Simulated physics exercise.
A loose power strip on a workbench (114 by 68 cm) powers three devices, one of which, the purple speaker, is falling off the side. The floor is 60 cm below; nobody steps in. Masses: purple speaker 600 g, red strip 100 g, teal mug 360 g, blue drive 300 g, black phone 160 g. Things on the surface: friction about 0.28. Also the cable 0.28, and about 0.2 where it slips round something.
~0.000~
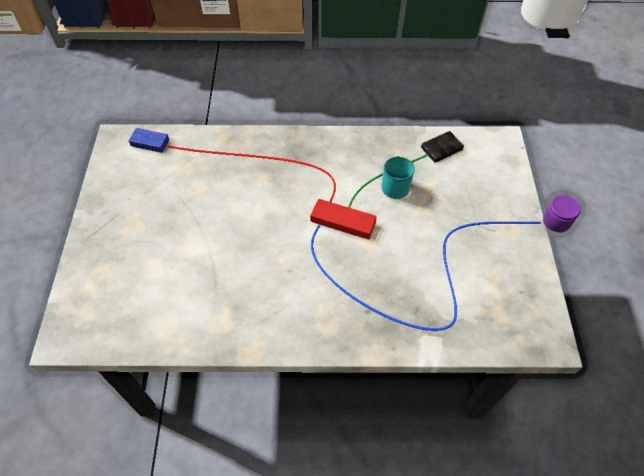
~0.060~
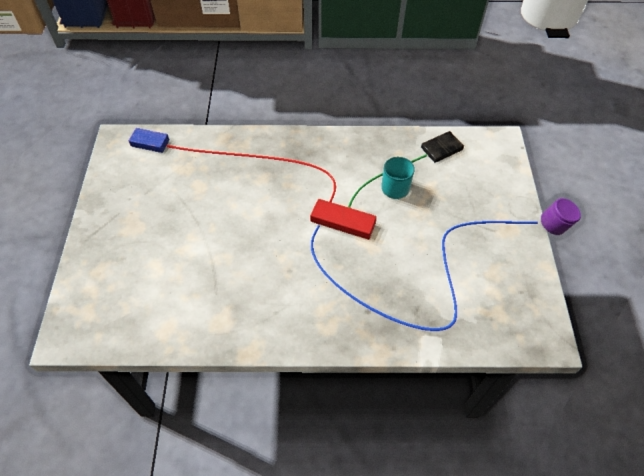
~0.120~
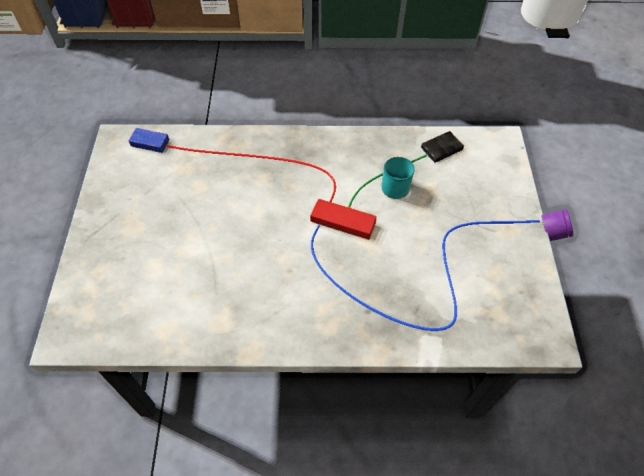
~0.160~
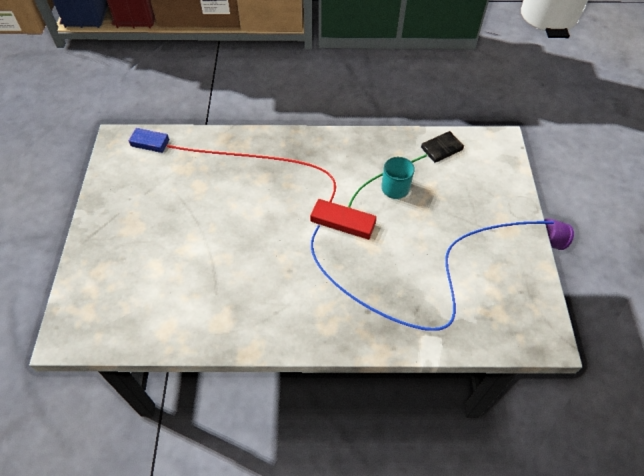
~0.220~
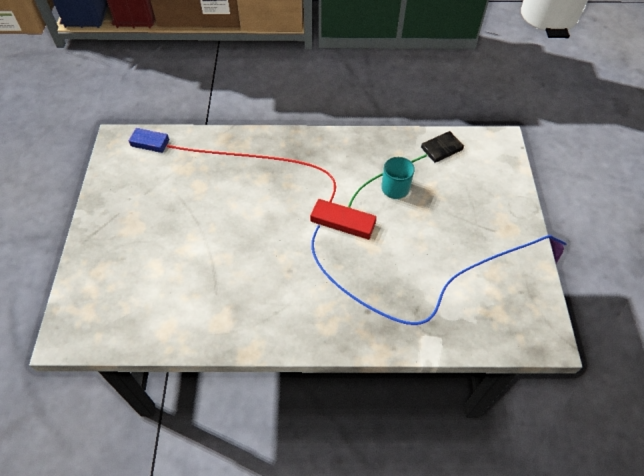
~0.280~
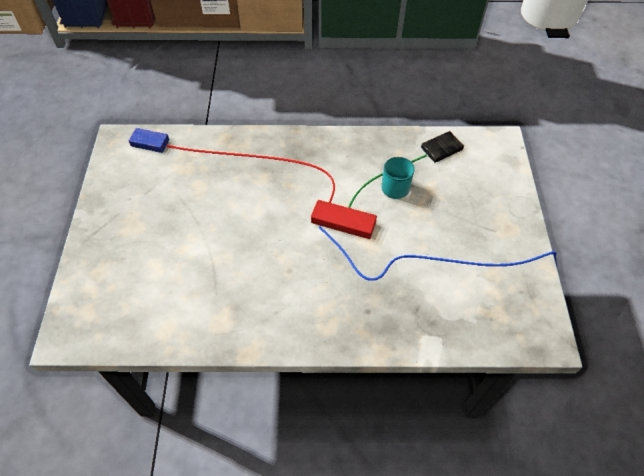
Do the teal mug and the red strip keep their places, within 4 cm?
As I see it, the teal mug sits tight; the red strip gets relocated.
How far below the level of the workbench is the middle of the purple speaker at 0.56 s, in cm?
55 cm or so.
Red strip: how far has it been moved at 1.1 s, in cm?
By then it is some 8 centimetres from its starting spot.
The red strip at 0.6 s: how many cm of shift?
8 centimetres or so.
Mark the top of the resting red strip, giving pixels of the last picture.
It ends up near pixel (378, 208).
After 0.6 s, the strip's end of the blue cable at (382, 234); red strip 8 cm off its start, teal mug 2 cm off its start, blue drive 5 cm off its start.
After 0.8 s, the strip's end of the blue cable at (384, 235); red strip 8 cm off its start, teal mug 2 cm off its start, blue drive 6 cm off its start.
After 1.1 s, the strip's end of the blue cable at (384, 235); red strip 8 cm off its start at (378, 208), teal mug 2 cm off its start at (403, 163), blue drive 6 cm off its start at (166, 147).
After 1.4 s, the strip's end of the blue cable at (384, 235); red strip 8 cm off its start, teal mug 2 cm off its start, blue drive 6 cm off its start.
After 2.6 s, the strip's end of the blue cable at (384, 235); red strip 8 cm off its start at (378, 208), teal mug 2 cm off its start at (403, 163), blue drive 6 cm off its start at (166, 147), purple speaker over the edge.
